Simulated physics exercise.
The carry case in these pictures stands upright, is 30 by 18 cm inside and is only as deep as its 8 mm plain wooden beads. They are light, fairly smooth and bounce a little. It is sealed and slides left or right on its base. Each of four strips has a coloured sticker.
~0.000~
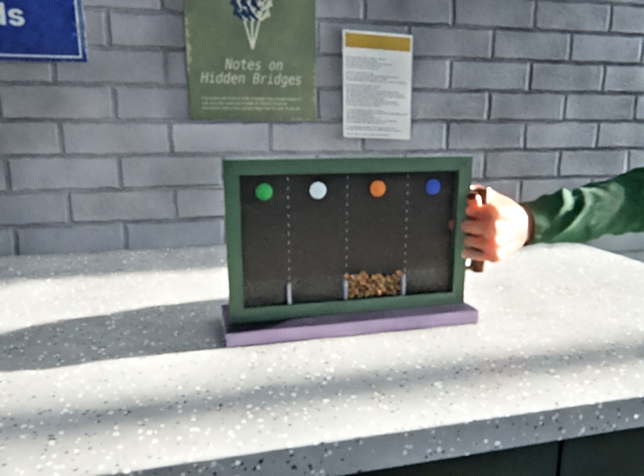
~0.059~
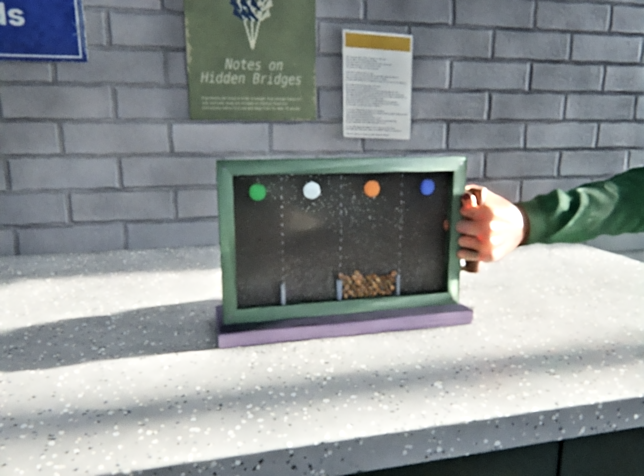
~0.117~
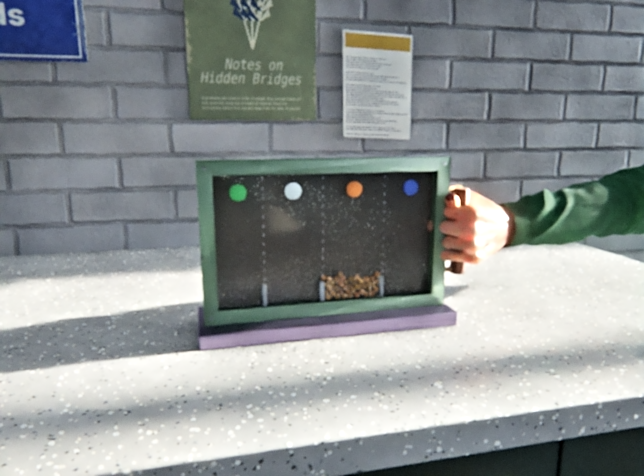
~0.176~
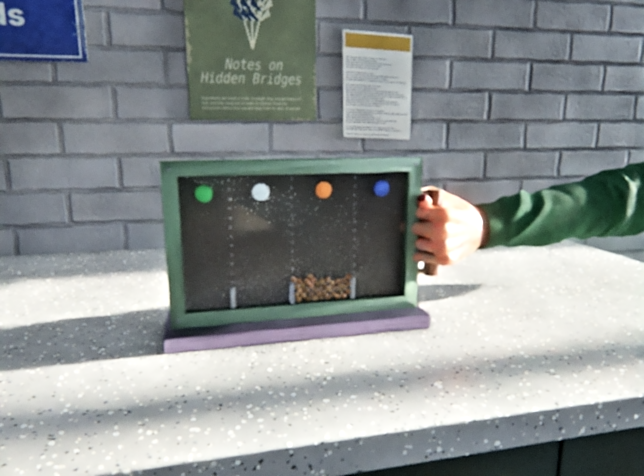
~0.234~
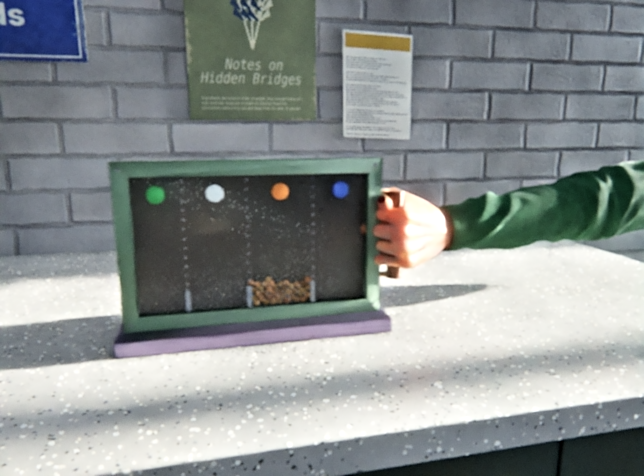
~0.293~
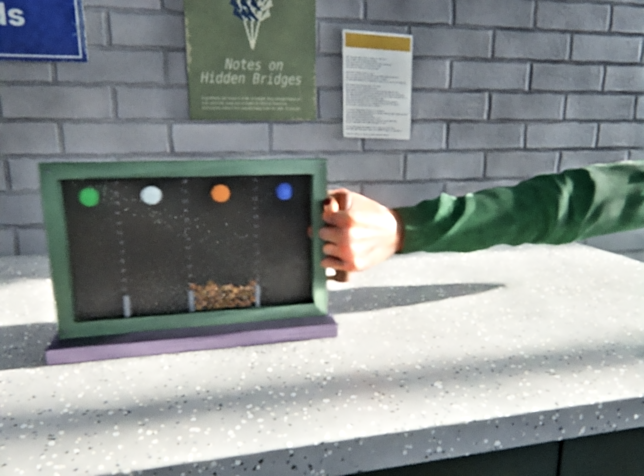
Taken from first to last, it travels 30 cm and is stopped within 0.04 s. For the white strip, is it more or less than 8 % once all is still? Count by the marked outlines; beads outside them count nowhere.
White strip more than 8 %.
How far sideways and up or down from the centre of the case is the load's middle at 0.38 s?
About 2 cm right and 7 cm below.
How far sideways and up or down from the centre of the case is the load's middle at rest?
Some 1 cm right and 8 cm below.
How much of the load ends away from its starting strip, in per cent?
Roughly 20 per cent.
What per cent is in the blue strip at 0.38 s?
About 0 per cent.
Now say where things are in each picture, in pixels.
In the first picture, at its start; about 40 beads; beads' middle (373, 284); highest (363, 273); orange (378, 189), blue (433, 187), green (264, 192), white (318, 190).
In the second picture, 1 cm to the left; beads' middle (367, 285); highest (357, 273).
In the third picture, 3 cm to the left; beads' middle (351, 286); highest (340, 274); wall ends (381, 277), (322, 282), (264, 286).
In the fourth picture, 7 cm to the left; beads' middle (322, 288); highest (310, 276).
In the fifth picture, 13 cm to the left; beads' middle (280, 291); highest (268, 279).
In the sixth picture, 21 cm to the left; beads' middle (224, 296); highest (211, 283); orange (221, 193), blue (284, 191), green (89, 197), white (151, 195).
After 0.38 s, it is 30 cm to the left; the beads' middle is 2 cm right of and 7 cm below the centre; orange 95 %, white 10 %.
After 0.48 s, it is 30 cm to the left; the beads' middle is 1 cm right of and 7 cm below the centre; orange 80 %, green 5 %, white 15 %.
After 0.63 s, it is 30 cm to the left; the beads' middle is 1 cm right of and 7 cm below the centre; orange 75 %, green 5 %, white 20 %.
At rest by 1.3 s, it is 30 cm to the left; orange 75 %, blue 0 %, green 5 %, white 20 %.
